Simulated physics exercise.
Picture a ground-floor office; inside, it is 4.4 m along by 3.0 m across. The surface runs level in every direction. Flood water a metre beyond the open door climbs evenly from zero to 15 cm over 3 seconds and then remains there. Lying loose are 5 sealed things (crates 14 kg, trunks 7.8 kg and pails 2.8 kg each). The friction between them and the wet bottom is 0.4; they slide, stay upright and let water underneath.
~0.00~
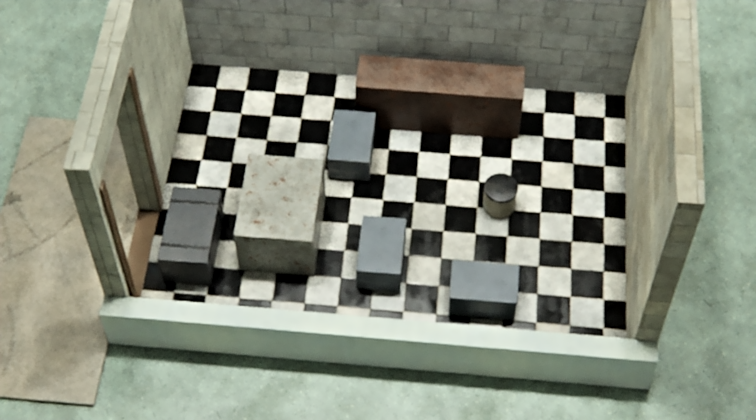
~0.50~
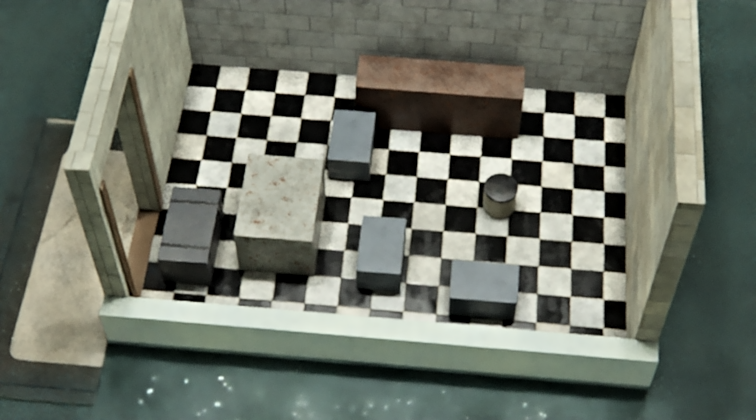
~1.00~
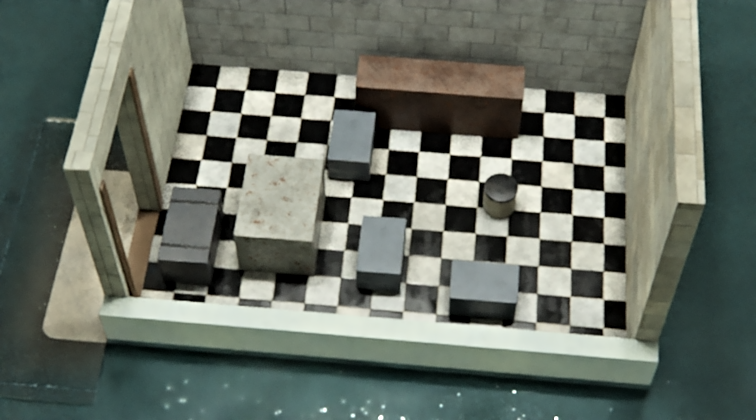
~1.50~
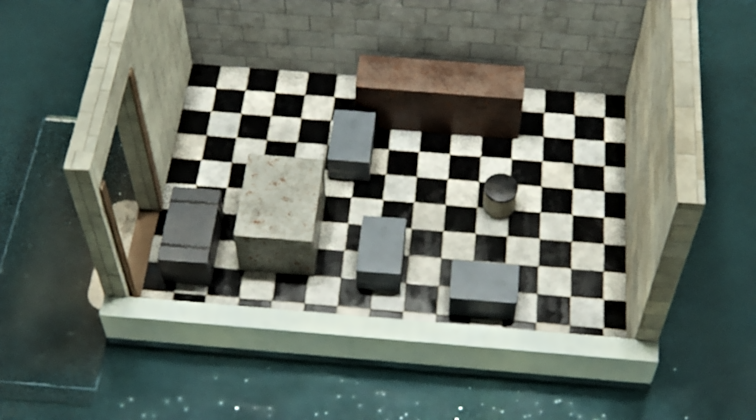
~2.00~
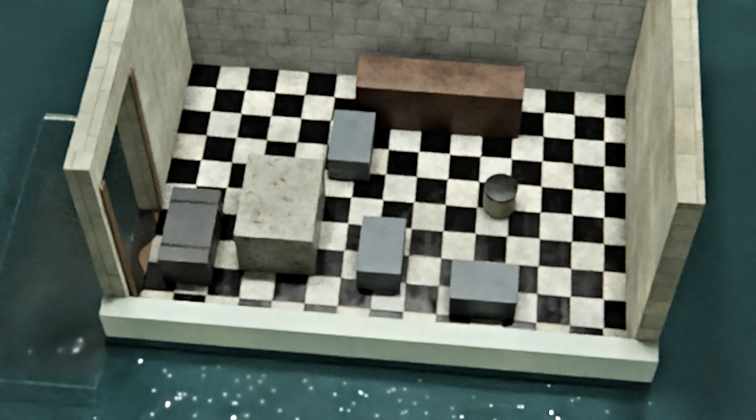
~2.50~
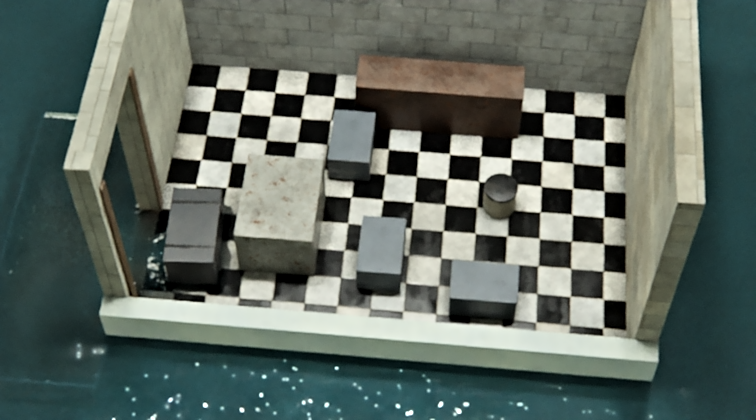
Dark water spread around a roofless room with a checkered floor, covered the pale ramp at the left doorway, and then began creeping in beside a dark box, while the furniture barely moved.
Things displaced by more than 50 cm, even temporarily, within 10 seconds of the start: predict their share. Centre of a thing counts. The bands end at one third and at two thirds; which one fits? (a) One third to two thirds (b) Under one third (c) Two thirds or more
Under one third (b).
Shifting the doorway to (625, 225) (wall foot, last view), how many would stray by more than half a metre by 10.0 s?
Then 3 of them would.
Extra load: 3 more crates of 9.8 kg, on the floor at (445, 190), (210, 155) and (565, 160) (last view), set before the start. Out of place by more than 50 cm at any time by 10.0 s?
First one stays inside the line, second one crosses the line, third one stays inside the line.
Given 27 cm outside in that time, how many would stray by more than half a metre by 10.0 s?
Then it comes to 4.
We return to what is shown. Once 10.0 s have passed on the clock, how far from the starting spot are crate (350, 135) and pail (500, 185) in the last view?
Net displacement, in order: 0 cm; 0 cm.
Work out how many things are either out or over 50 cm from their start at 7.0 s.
Tally: 1.
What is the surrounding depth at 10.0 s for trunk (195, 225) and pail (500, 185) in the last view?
About 9 and 2 cm.
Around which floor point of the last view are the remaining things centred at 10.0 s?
I'd put it close to (391, 200) in the last view.
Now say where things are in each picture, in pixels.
In the first frame, a trunk at (190, 224), on the bottom; a crate at (382, 244), on the bottom; 0.0 m2 under water; 0 of 5 have shifted.
In the second frame, a trunk at (190, 224), on the bottom; a crate at (382, 244), on the bottom; 0.0 m2 under water; 0 of 5 have shifted.
In the third frame, a trunk at (190, 224), on the bottom; a crate at (382, 244) rests on the ground; 0.0 m2 under water; 0 of 5 have shifted.
In the fourth frame, a trunk at (190, 224), on the bottom; a crate at (382, 244), on the bottom; 0.0 m2 under water; 0 of 5 have shifted.
In the fifth frame, a trunk at (190, 224) rests on the ground; a crate at (382, 244), on the bottom; water covers 0.0 m2; 0 of 5 have shifted.
In the sixth frame, a trunk at (193, 224) rests on the ground; a crate at (382, 244), on the bottom; 0.2 m2 under water; 0 of 5 have shifted.
After 3.5 s 0 of 5 are over 50 cm from their spots; 0 afloat.
After 4.5 s 0 of 5 are over 50 cm from their spots; 1 afloat.
After 7.0 s 1 of 5 are over 50 cm from their spots; 1 afloat.
After 10.0 s 1 of 5 are over 50 cm from their spots, and 1 have been at some point; 1 afloat.
